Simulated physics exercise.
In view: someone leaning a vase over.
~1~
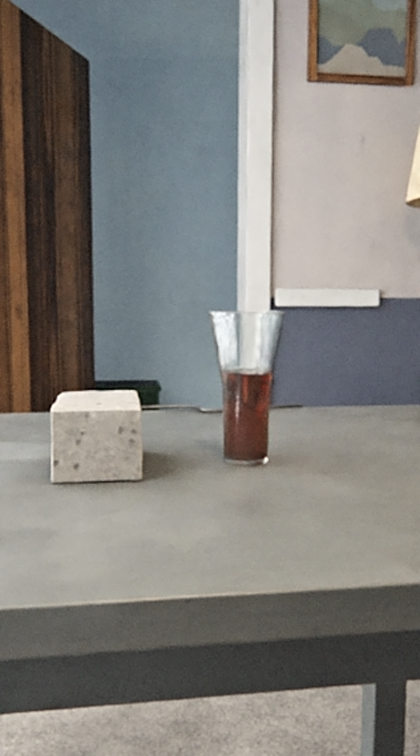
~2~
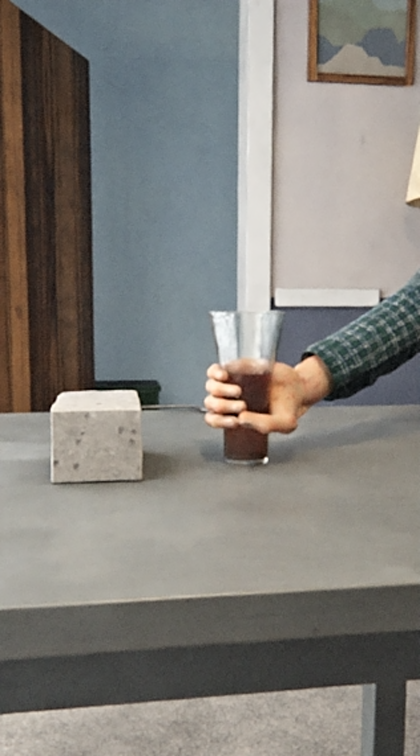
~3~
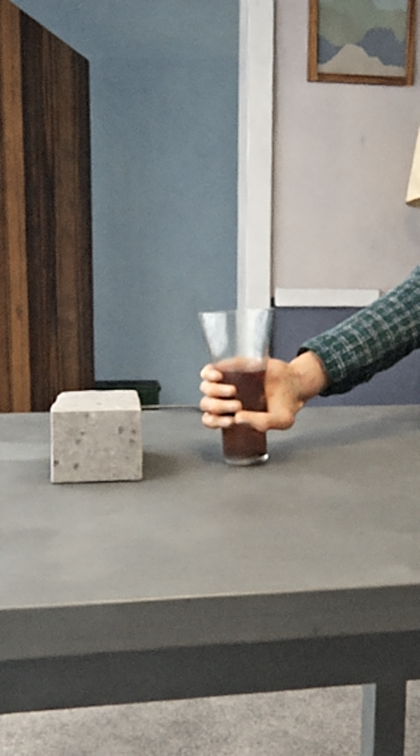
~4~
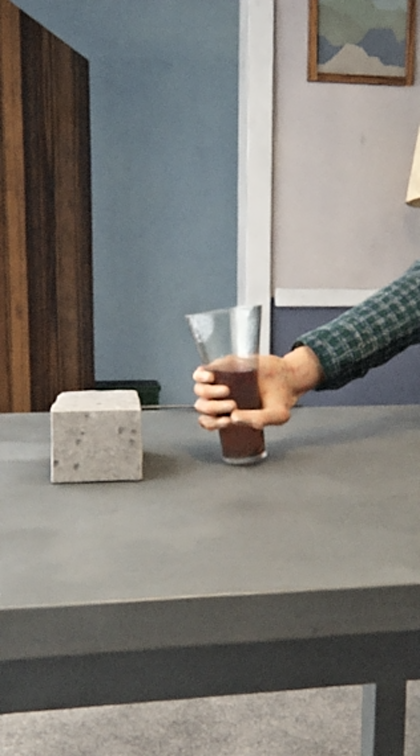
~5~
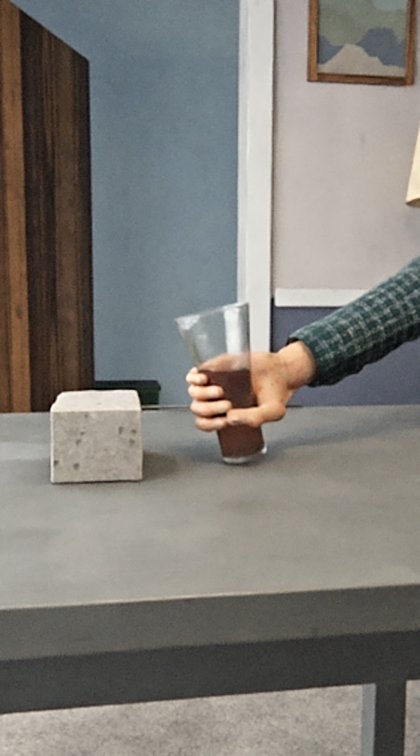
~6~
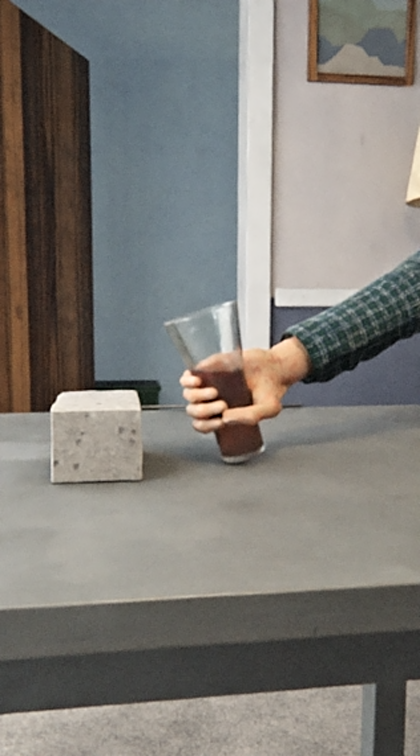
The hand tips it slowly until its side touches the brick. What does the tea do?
As it turns out, it stays dry outside.
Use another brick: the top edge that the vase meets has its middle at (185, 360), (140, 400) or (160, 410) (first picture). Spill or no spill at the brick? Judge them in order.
In turn: Keeps it in, loses none, is safe.
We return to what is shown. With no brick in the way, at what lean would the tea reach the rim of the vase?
Near 65 degrees.
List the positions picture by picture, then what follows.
In the first picture, it stands upright; vase (246, 384) about two thirds full.
The second picture shows a hand takes hold; vase about two thirds full, surface at (246, 372); brick (99, 433).
In the third picture, the top moves towards the brick; vase (241, 384) about two thirds full.
The fourth picture shows on the way over; vase about two thirds full, surface at (232, 370); brick (99, 433).
In the fifth picture, it is leaning; vase (228, 382) about two thirds full.
The sixth picture shows tipping on its foot; vase about two thirds full, surface at (218, 370); brick (99, 433).
Soon after, the vase leans by about 30°; nothing has left it.
Later, the vase leans by about 45°; nothing has left it.
In the end, the vase leans by about 45°, against the brick; nothing has left it.
